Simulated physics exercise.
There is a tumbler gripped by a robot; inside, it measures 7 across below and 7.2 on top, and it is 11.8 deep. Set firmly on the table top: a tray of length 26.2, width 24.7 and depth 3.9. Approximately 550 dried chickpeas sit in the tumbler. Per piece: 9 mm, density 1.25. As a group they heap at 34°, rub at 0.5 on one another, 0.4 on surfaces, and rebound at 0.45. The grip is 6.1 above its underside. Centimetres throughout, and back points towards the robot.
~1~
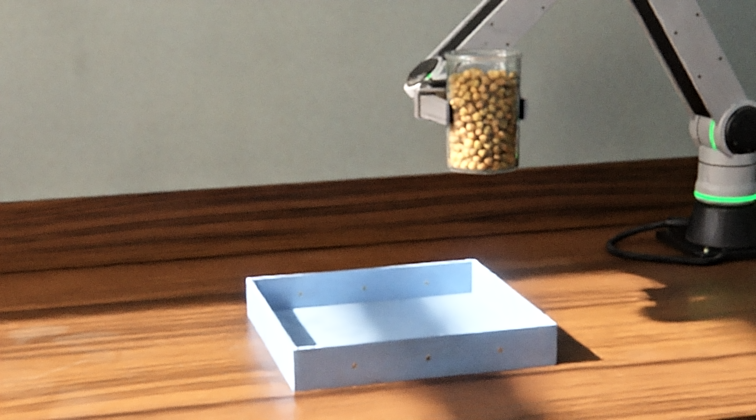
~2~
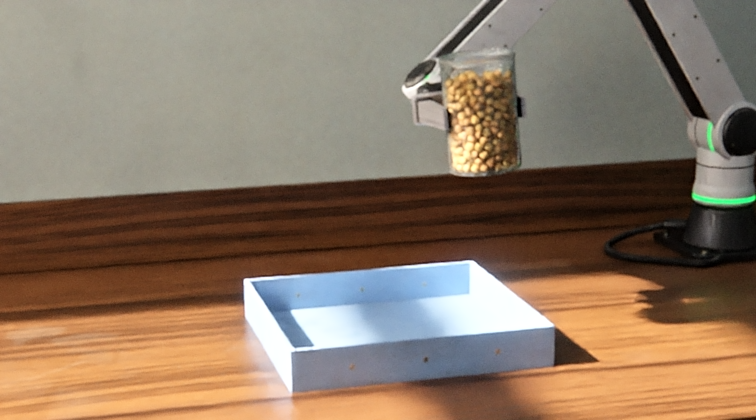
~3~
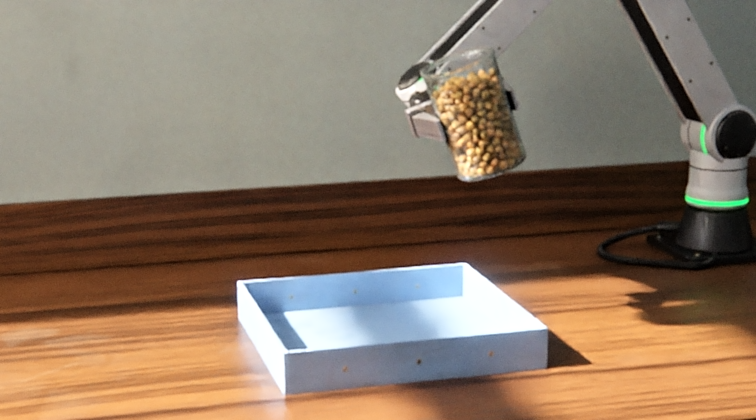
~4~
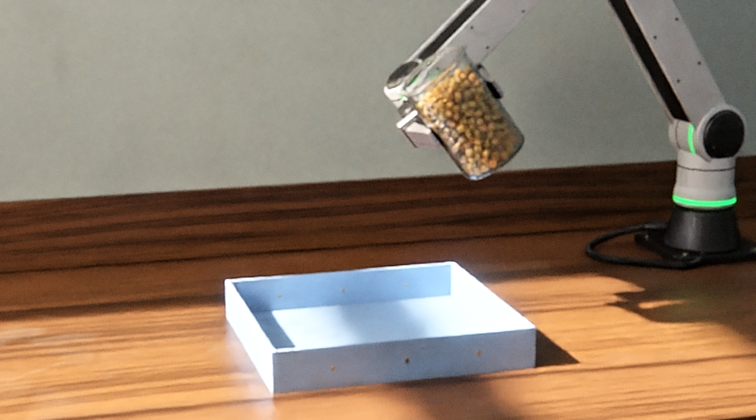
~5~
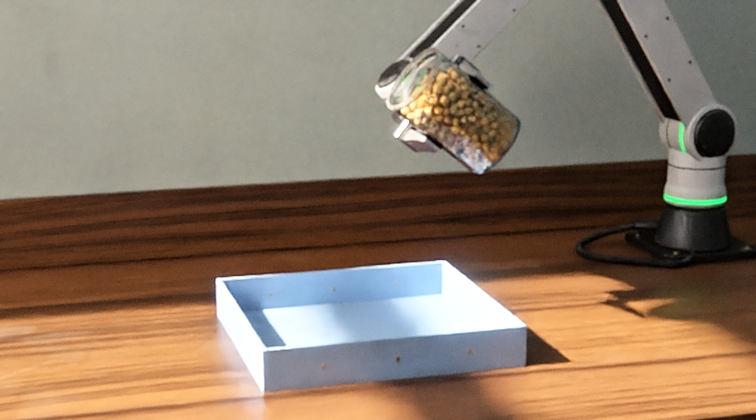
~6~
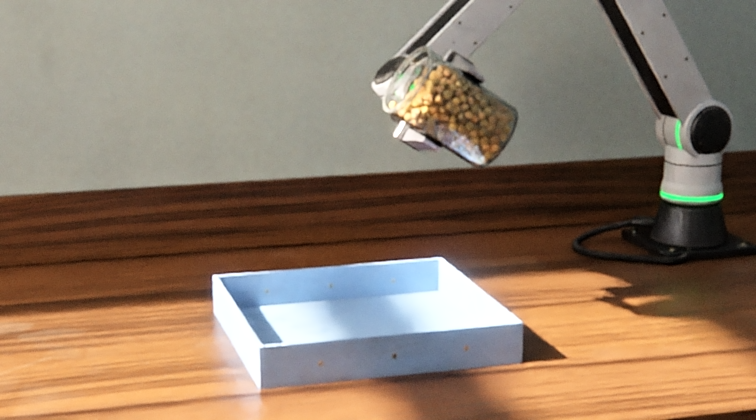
A grey robot arm with glowing green rings stands at the right of a wooden table against a plain grey-green wall, seen from slightly above. It grips a clear tumbler nearly full of tan dried chickpeas, above and behind a shallow, empty pale blue tray. The arm tilts the tumbler steadily, its rim leaning left, while the view drifts slightly right and the chickpeas stay inside.
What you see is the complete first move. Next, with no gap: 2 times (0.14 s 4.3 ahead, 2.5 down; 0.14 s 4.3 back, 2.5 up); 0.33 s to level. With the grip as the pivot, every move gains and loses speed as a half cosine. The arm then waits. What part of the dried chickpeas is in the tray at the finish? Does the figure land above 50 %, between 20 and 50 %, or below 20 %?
The figure lands below 20 %.
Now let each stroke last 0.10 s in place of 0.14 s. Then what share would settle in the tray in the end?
I'd expect close to 10 in a hundred.
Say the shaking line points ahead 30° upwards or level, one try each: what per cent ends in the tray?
Roughly 25 per cent, then 15 per cent.
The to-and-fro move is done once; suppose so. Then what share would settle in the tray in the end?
About 5 %.
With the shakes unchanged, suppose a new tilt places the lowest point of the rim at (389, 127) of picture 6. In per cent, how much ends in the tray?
Result: Approximately 20 %.
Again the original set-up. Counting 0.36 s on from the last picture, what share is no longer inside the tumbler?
Near 5 in a hundred parts have gone so far.
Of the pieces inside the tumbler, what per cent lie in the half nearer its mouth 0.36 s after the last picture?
About 40 percent.
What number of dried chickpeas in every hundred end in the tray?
Roughly 5 percent.
Then, 0.36 s after the last picture, tilted 56° forward, highest piece 26 above the table; 532 in the tumbler, 17 in flight or on a rim.
Then, 0.71 s after the last picture, tilted 31° forward, highest piece 28 above the table; 526 in the tumbler, 22 in the tray, 1 in flight or on a rim.
Then, 1.09 s after the last picture, level, highest piece 30 above the table; 526 in the tumbler, 23 in the tray.
Then, 2.14 s after the last picture, level, highest piece 30 above the table; 526 in the tumbler, 23 in the tray.
Final count, 526 in the tumbler, 23 in the tray. That is 4 % in the tray.
